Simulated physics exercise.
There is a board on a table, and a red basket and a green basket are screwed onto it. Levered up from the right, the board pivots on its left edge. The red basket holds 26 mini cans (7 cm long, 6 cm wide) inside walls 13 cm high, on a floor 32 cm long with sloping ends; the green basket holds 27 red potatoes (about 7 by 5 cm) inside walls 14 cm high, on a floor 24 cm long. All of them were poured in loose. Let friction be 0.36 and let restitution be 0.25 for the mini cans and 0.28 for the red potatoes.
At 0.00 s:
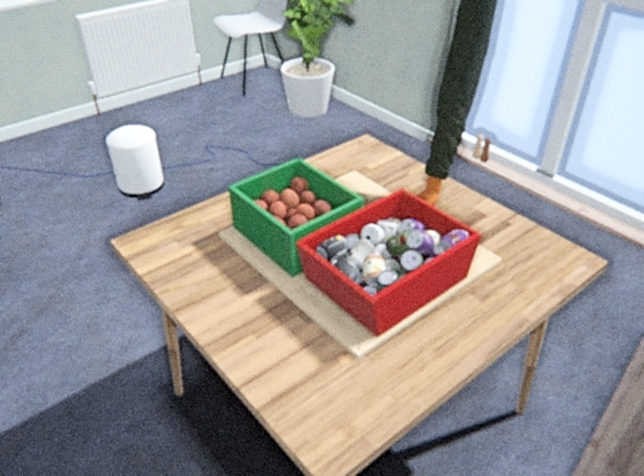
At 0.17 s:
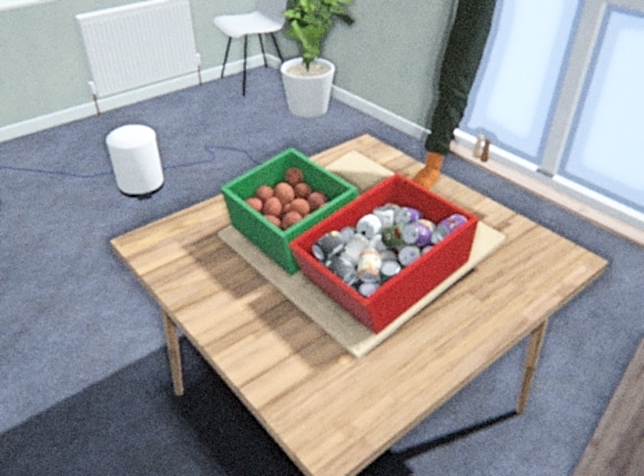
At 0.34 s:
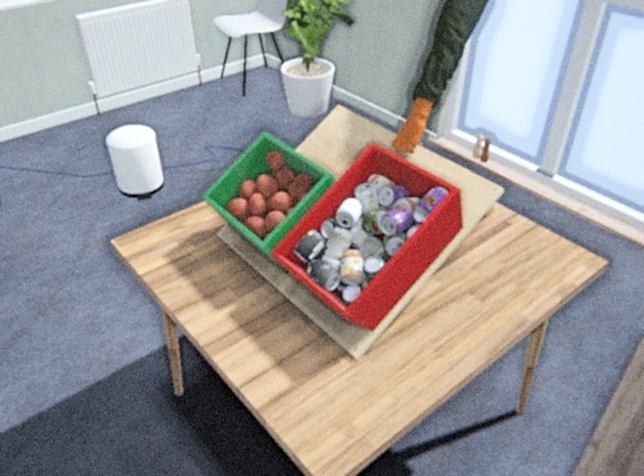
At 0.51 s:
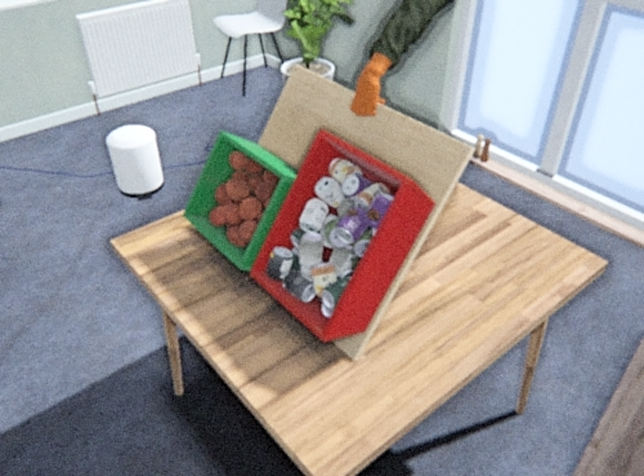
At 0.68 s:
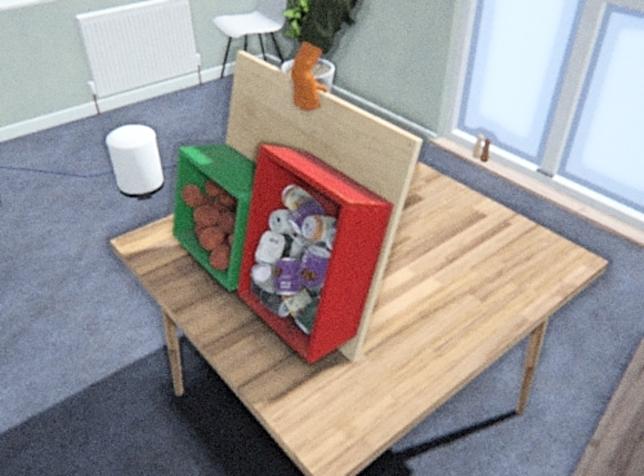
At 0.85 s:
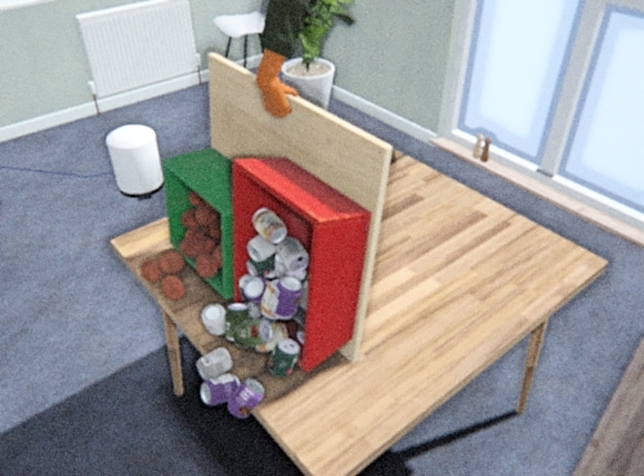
The clip opens on a board lying on a wooden table, carrying a green basket of red potatoes beside a red basket of mini cans. A gloved orange hand lifts the board's right side, tilting it steeply until it stands nearly upright, and potatoes and cans tumble out onto the table.
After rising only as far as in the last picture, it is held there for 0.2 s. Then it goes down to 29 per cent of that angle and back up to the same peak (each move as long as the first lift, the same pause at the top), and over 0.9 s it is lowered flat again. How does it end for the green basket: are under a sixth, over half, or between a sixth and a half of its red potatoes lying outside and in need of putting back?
It ends with between a sixth and a half of them outside.
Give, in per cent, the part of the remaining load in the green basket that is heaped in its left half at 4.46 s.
Around 70 per cent.
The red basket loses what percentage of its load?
For the red basket, roughly 70 percent.
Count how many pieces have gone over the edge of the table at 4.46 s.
I'd estimate some 20 at that moment.
After 1.43 s, tilt 59°; 16 of 26 out of the red basket and 9 of 27 out of the green basket.
After 2.15 s, tilt 37°; 16 of 26 out of the red basket and 9 of 27 out of the green basket.
After 3.16 s, tilt 72°; 18 of 26 out of the red basket and 10 of 27 out of the green basket.
Outcome (at 4.46 s), 18 of 26 out of the red basket and 10 of 27 out of the green basket. Asked share, 10 of 27, 37 per cent.
